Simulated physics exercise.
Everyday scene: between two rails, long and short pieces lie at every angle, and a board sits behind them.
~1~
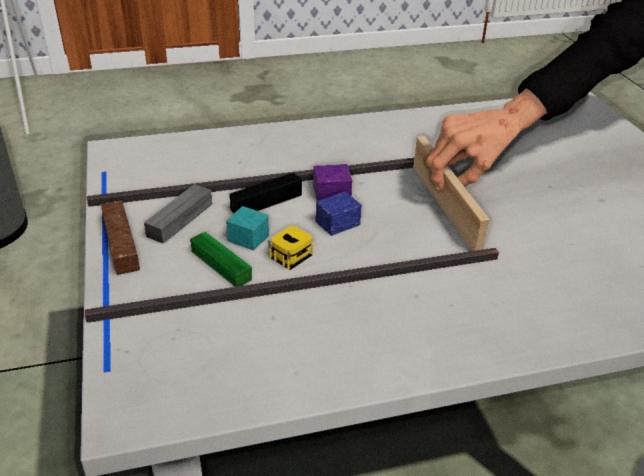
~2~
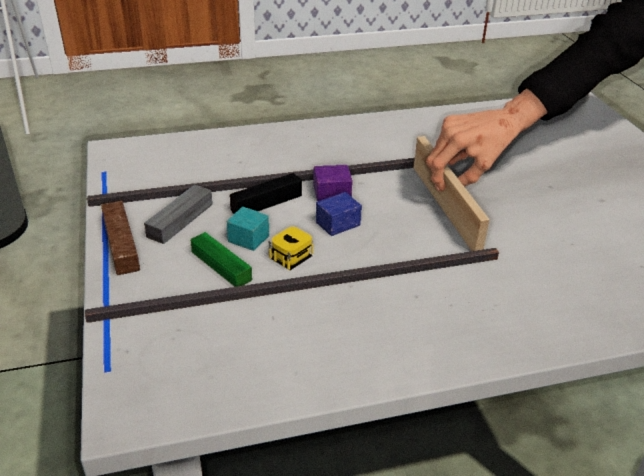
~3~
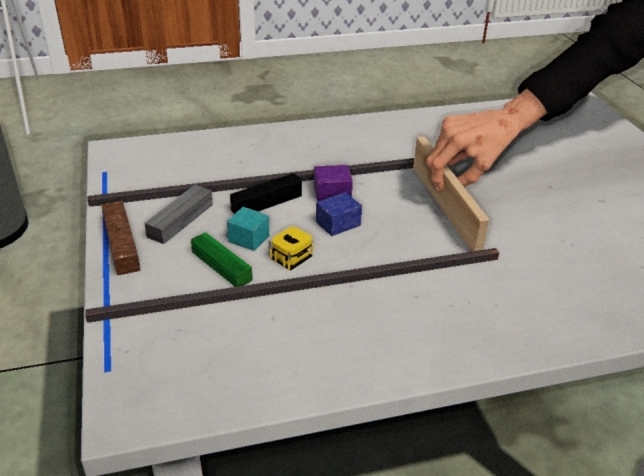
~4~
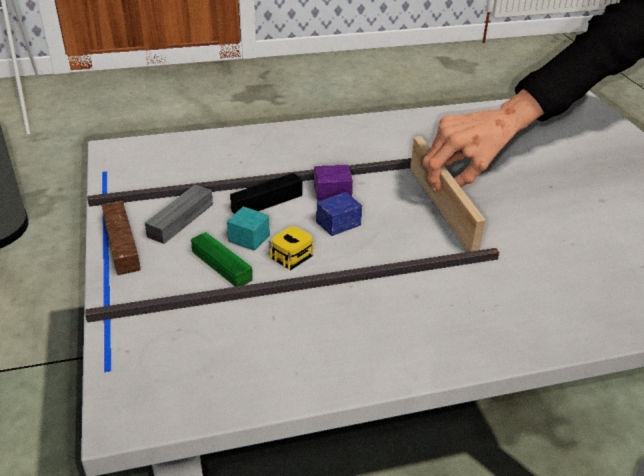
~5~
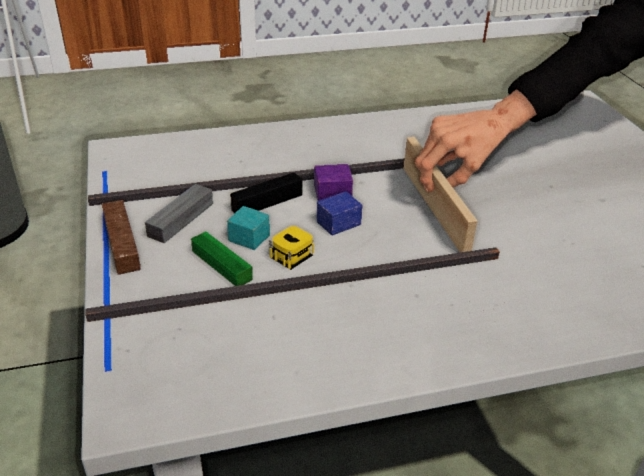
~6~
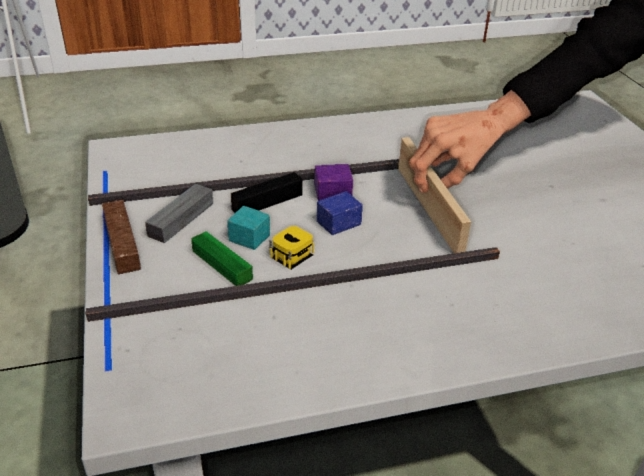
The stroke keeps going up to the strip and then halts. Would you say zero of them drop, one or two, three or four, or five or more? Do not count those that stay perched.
I'd go with five or more.
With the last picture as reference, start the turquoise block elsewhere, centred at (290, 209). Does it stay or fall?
Note - turquoise block not retained.
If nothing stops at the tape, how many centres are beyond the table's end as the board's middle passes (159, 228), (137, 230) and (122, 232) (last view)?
2, 4 and 5.
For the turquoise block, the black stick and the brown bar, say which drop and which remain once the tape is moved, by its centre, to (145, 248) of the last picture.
Lab note - turquoise block toppled, black stick toppled, brown bar toppled.
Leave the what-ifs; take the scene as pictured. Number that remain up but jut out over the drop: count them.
It comes to 3.
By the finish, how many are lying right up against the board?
At rest, 3 are in contact.
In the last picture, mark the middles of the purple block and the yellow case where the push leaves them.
In the last picture the purple block sits at (85, 213) while the yellow case sits at (87, 268).
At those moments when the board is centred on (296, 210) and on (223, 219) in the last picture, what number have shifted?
Tally: 5; 8.
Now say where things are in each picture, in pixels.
Brown bar (120, 236); grey stick (180, 213); green stick (221, 259); board (448, 191); tape (105, 254), in the first frame.
Grey stick (180, 213); black stick (267, 195), in the second frame.
Green stick (221, 260); yellow case (292, 248), in the third frame.
Brown bar (120, 236); blue block (339, 214), in the fourth frame.
Grey stick (180, 212); purple block (333, 183), in the fifth frame.
Brown bar (121, 235); grey stick (181, 212); green stick (222, 259); board (431, 193); tape (106, 253), in the sixth frame.
Soon after, none off yet; brown bar at rest near (121, 235); grey stick at rest near (181, 212); green stick at rest near (222, 259).
Then, none off yet; brown bar moved a little near (90, 242); grey stick moved about its own width near (130, 216); green stick moved a little near (182, 273).
At rest, the number that fall off is five or more; fallen, black stick, turquoise block, green stick, grey stick and brown bar.
